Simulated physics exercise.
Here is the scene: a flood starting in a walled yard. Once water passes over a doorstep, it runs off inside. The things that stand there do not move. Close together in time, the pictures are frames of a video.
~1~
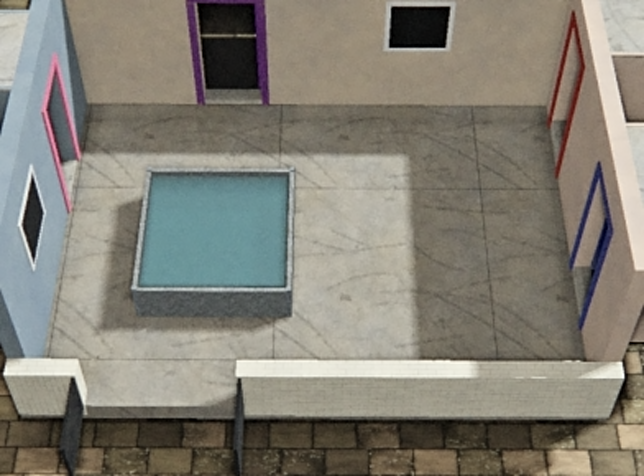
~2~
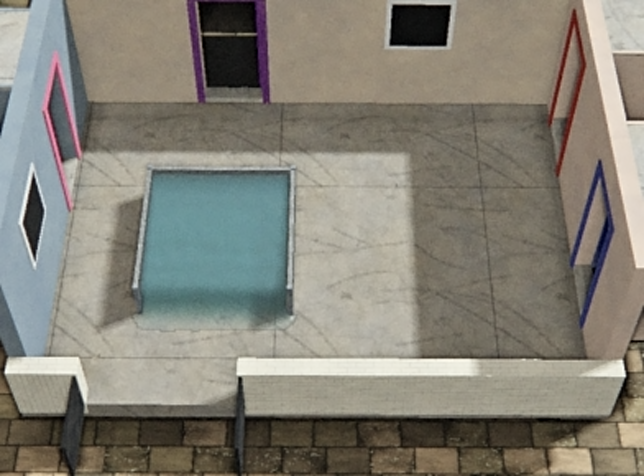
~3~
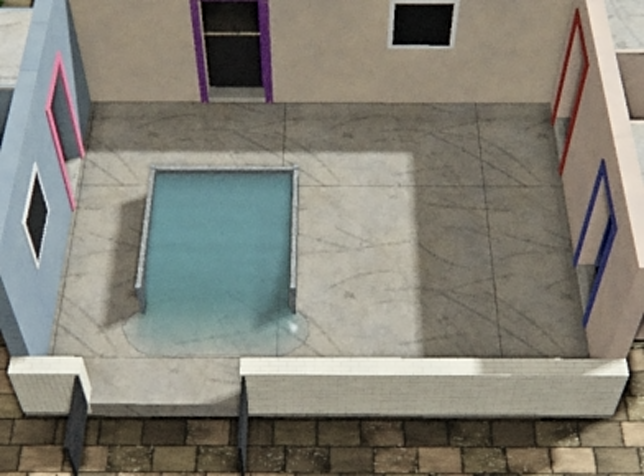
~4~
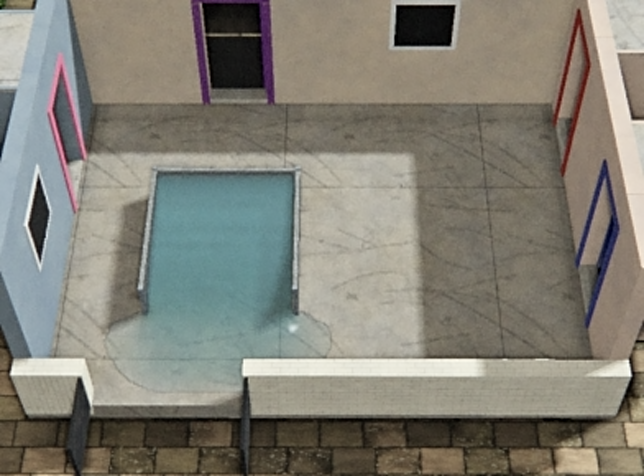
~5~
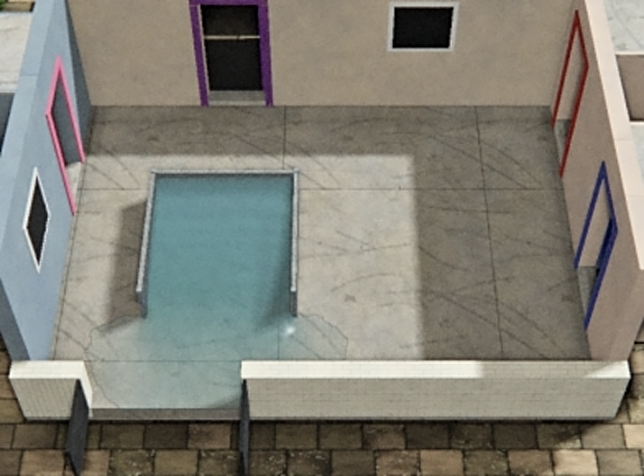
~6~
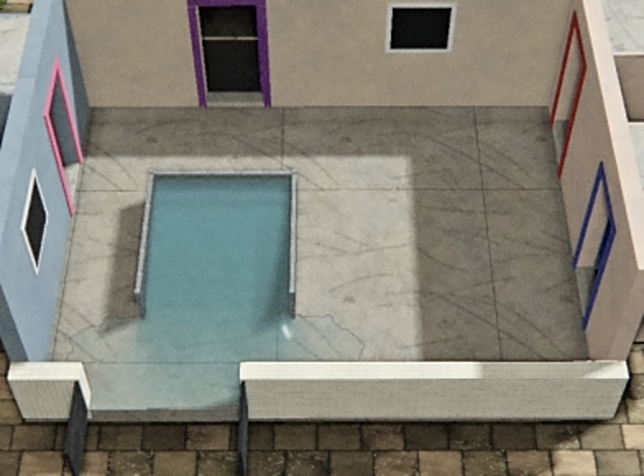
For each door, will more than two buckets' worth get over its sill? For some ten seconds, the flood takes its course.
Door by door: The red door no, two buckets' worth or less; the pink door no, two buckets' worth or less; the blue door no, two buckets' worth or less; the purple door no, two buckets' worth or less.
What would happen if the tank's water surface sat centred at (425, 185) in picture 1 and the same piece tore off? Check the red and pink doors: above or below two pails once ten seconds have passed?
Checking both: Red door remains within limits, pink door remains within limits.
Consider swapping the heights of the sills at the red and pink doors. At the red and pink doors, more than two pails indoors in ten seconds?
The red door falls short, the pink door falls short.
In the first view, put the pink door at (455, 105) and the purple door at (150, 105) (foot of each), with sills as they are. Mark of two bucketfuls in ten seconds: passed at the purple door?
Note: Purple one comes out below.
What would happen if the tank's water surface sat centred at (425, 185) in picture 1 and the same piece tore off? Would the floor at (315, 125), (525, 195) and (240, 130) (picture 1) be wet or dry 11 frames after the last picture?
As listed: Free of water, not flooded, clear.
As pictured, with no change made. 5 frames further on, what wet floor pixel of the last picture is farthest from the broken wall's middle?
The farthest wet spot is near (441, 392).
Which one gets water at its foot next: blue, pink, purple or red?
Call: The one in blue.
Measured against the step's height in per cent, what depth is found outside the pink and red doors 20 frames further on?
In order: Roughly 0 % and 0 %.
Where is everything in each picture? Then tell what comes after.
In the first picture, still water in the water tank at (217, 231).
In the second picture, water pours out at (215, 305) and has run to (140, 319).
In the third picture, water pours out at (218, 305) and has run to (132, 333).
In the fourth picture, water pours out at (220, 307) and has run to (122, 361).
In the fifth picture, water pours out at (219, 309) and has run to a hidden place.
In the sixth picture, the front is at a hidden place, out from the gap at (218, 310).
A moment on, water covers 15 % of the floor; the red door not reached, the pink door not reached, the blue door not reached, the purple door not reached.
Next, water covers 25 % of the floor; the red door not reached, the pink door not reached, the blue door not reached, the purple door not reached.
Then, water covers 40 % of the floor; the red door not reached, the pink door not reached, the blue door wet at the sill, nothing in, the purple door not reached.
Later, water covers 50 % of the floor; the red door wet at the sill, nothing in, the pink door not reached, the blue door under two buckets in, the purple door not reached.
In the end, water covers 75 % of the floor; the red door wet at the sill, nothing in, the pink door wet at the sill, nothing in, the blue door under two buckets in, the purple door not reached.
